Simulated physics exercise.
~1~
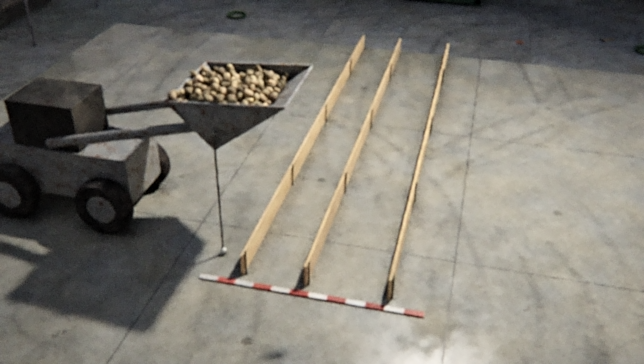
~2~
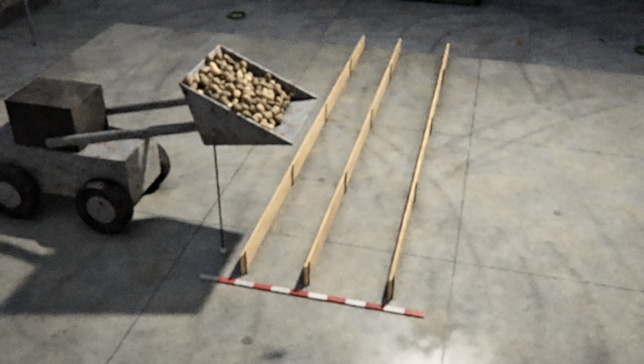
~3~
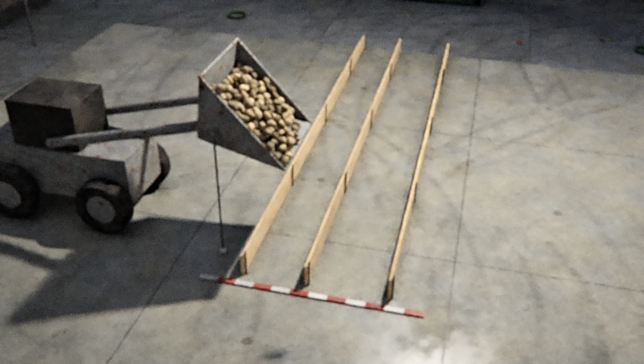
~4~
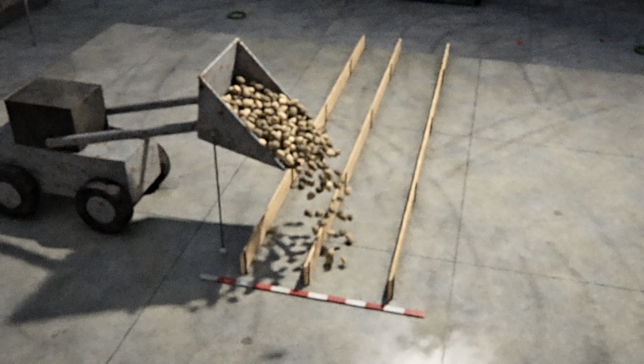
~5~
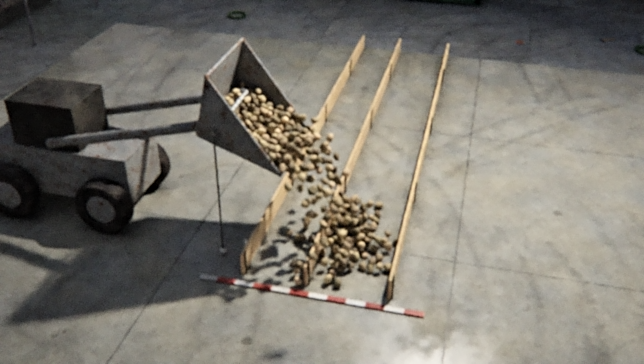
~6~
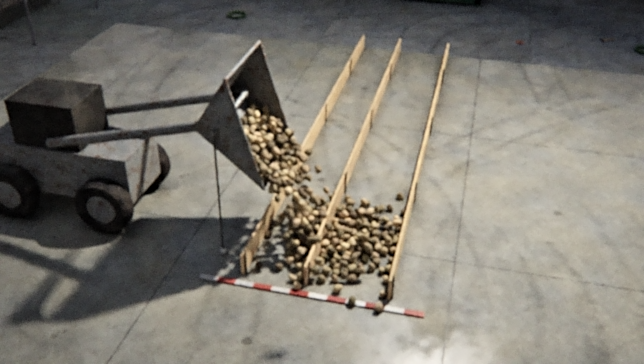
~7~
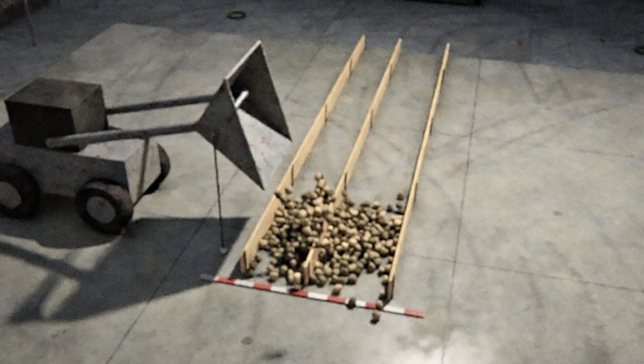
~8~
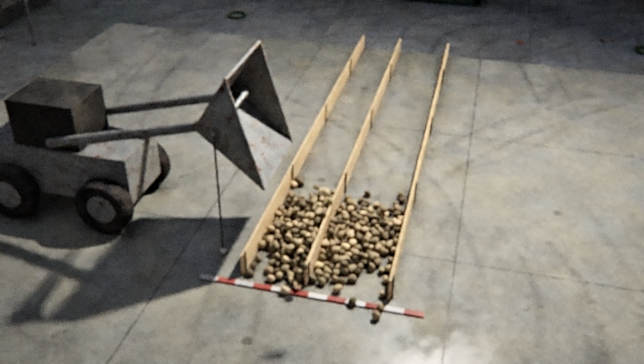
A small loader tipped its bucket of rounded stones, paused, then tipped further, and the stones poured down to the right between three wooden boards, ending heaped across both bays near the striped staff, with a few beyond it and the bucket empty.
